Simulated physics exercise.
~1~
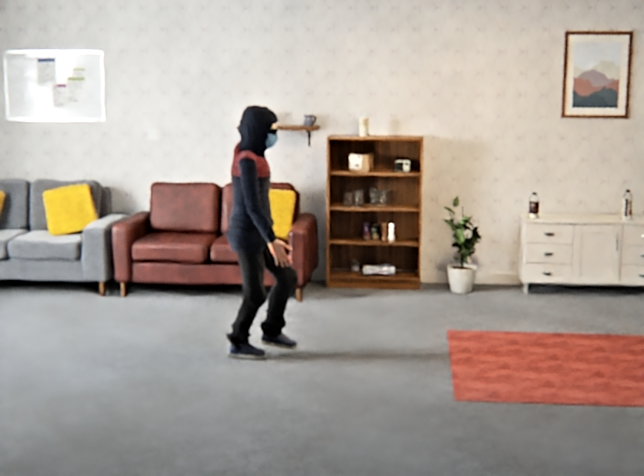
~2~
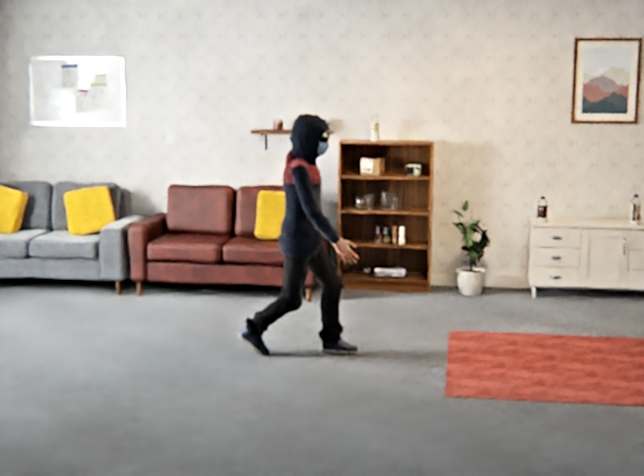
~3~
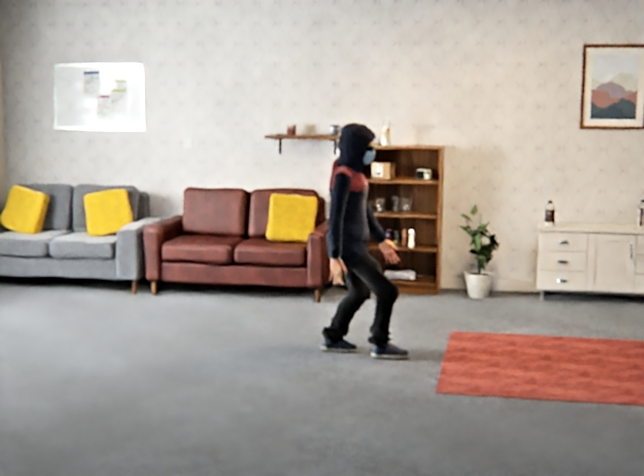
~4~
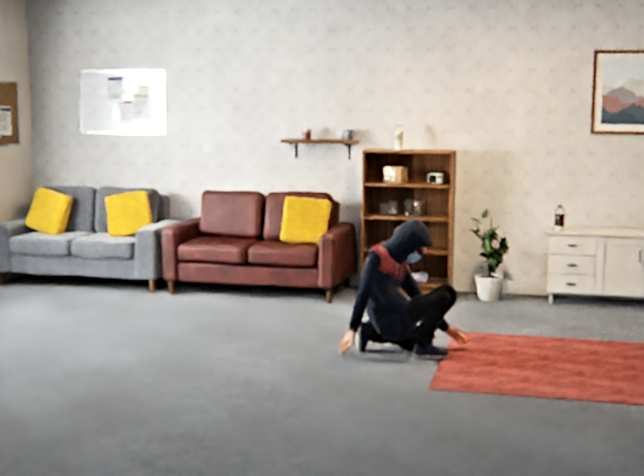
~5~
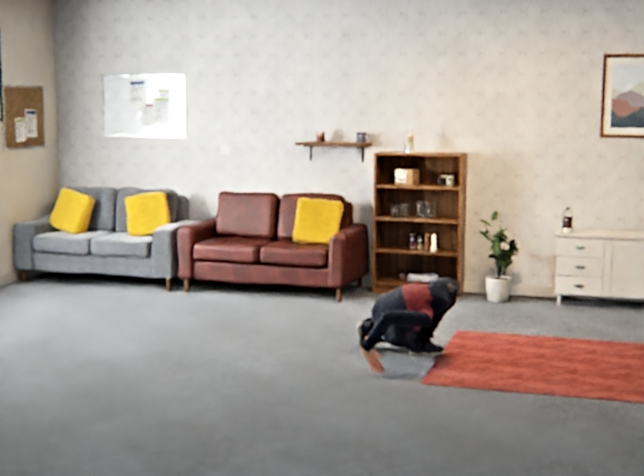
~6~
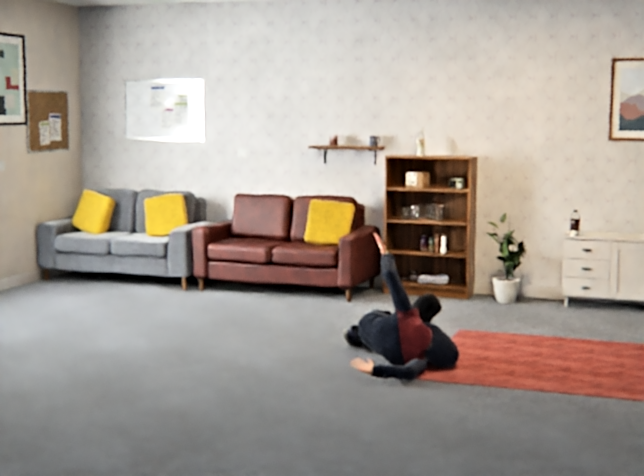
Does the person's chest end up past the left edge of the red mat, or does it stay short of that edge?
The chest stays short of the mat's left edge, with the person down on the grey floor right beside it.
